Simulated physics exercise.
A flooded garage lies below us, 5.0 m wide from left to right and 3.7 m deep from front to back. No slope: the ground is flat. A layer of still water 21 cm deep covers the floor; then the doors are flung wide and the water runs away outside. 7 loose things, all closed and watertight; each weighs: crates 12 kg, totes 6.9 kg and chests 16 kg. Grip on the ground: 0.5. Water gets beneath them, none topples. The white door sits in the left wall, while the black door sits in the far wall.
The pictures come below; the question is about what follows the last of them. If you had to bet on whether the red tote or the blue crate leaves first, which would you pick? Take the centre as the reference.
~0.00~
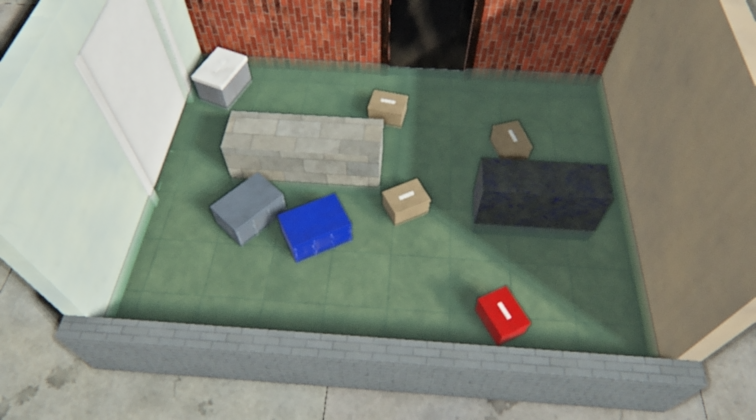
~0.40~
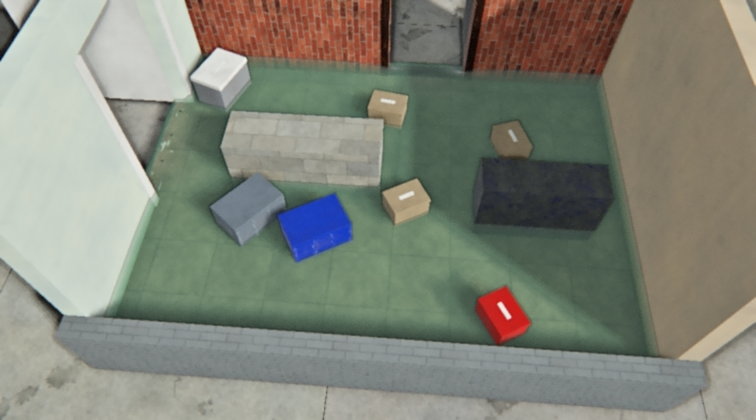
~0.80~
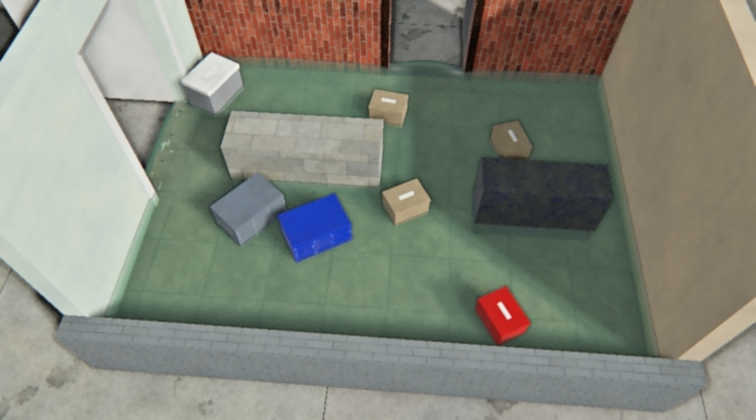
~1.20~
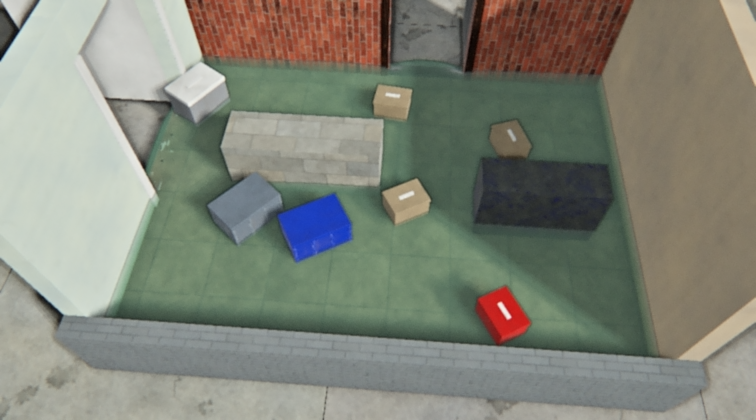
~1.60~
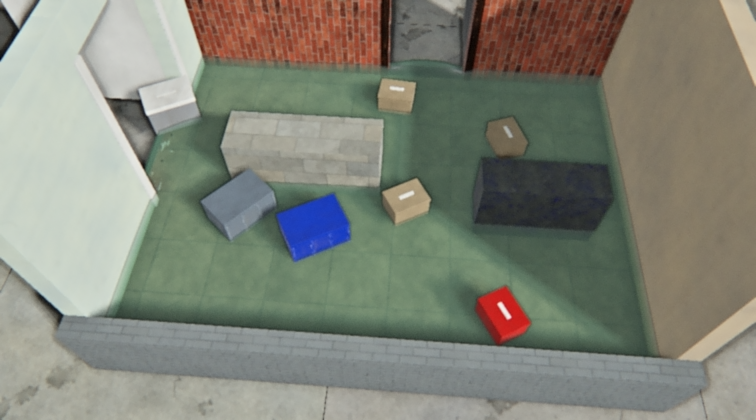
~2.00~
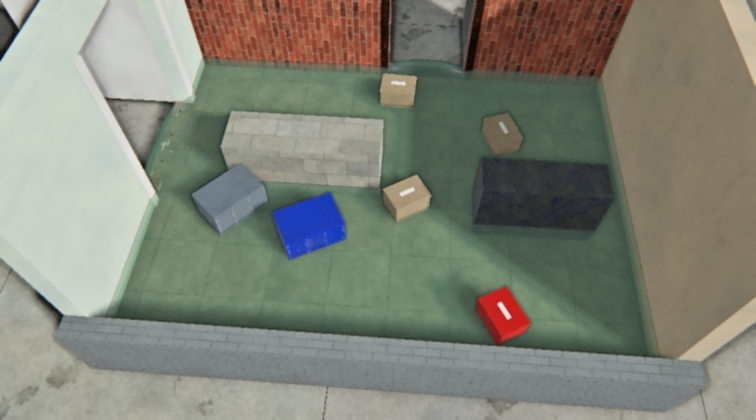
I would pick the blue one.
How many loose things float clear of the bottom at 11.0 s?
It comes to 2 of them.
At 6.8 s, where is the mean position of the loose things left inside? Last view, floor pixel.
That lands at roughly (336, 194).
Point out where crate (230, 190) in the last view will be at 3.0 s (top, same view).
About pixel (198, 180).
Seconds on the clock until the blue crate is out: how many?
Around 9.5 s.
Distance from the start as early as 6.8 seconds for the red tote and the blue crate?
Roughly 60 and 100 cm.
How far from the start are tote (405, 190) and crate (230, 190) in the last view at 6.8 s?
Respectively, 200 cm and washed out.
After 3.0 s the red tote is near (501, 309), 0.0 m from its start, afloat; the blue crate is near (296, 211), 0.2 m from its start, afloat; 1 of 7 are out; 6 afloat.
After 6.8 s the red tote is near (444, 292), 0.6 m from its start, afloat; the blue crate is near (225, 181), 1.1 m from its start, afloat; 4 of 7 are out; 3 afloat.
After 11.0 s the red tote is near (446, 274), 0.6 m from its start, afloat; the blue crate has gone out (at 9.6 s); 5 of 7 are out; 2 afloat.
After 15.0 s the red tote is near (414, 248), 1.1 m from its start, afloat; the blue crate has gone out (at 9.6 s); 6 of 7 are out; 1 afloat.
